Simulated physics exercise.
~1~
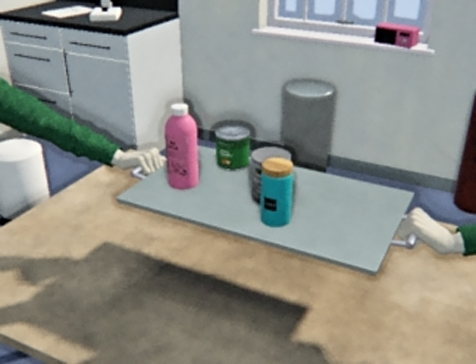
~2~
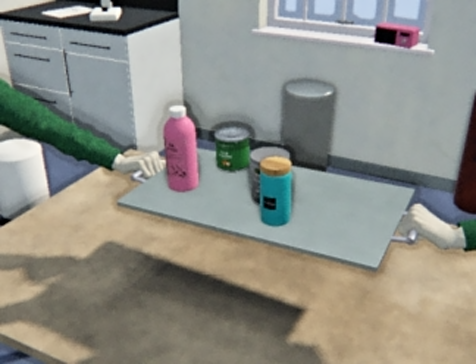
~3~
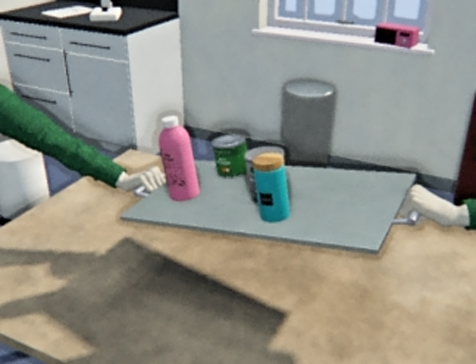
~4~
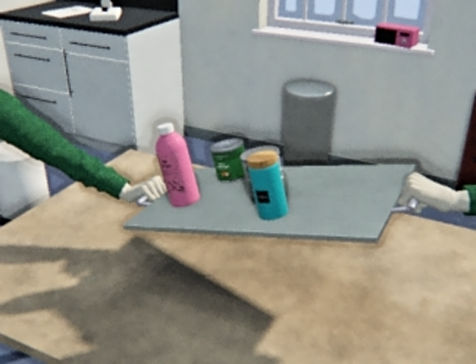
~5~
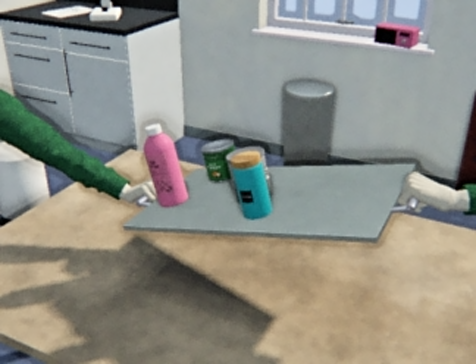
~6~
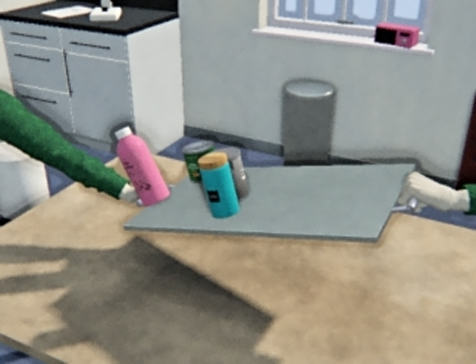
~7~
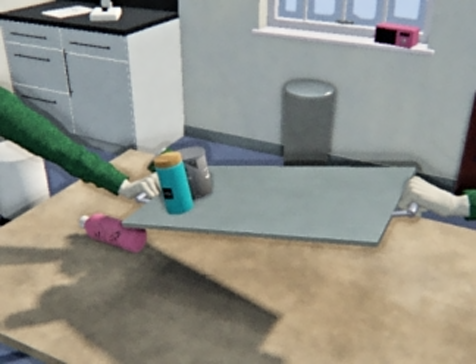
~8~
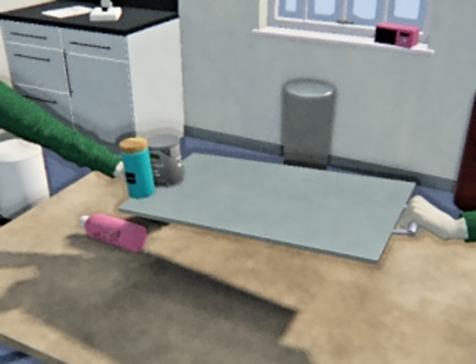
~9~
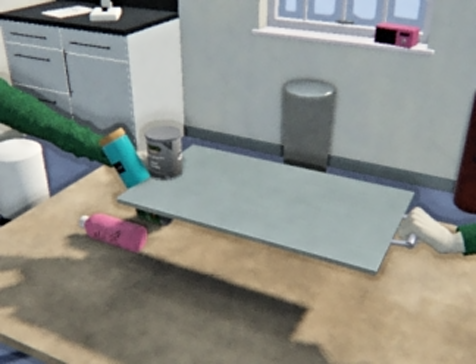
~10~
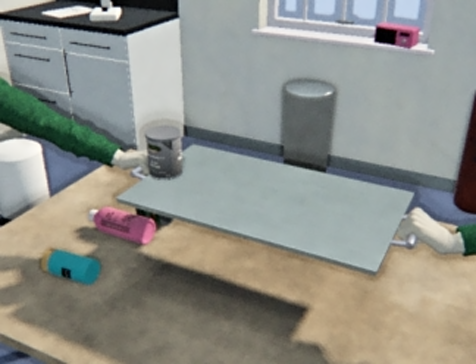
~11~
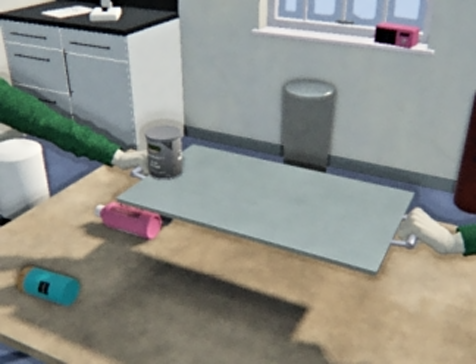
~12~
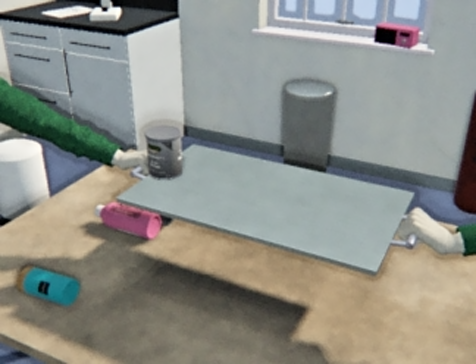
Kitchen with two hands tilting a rimless tray leftward, pink bottle, green tin and turquoise jar sliding off, grey tin staying aboard.
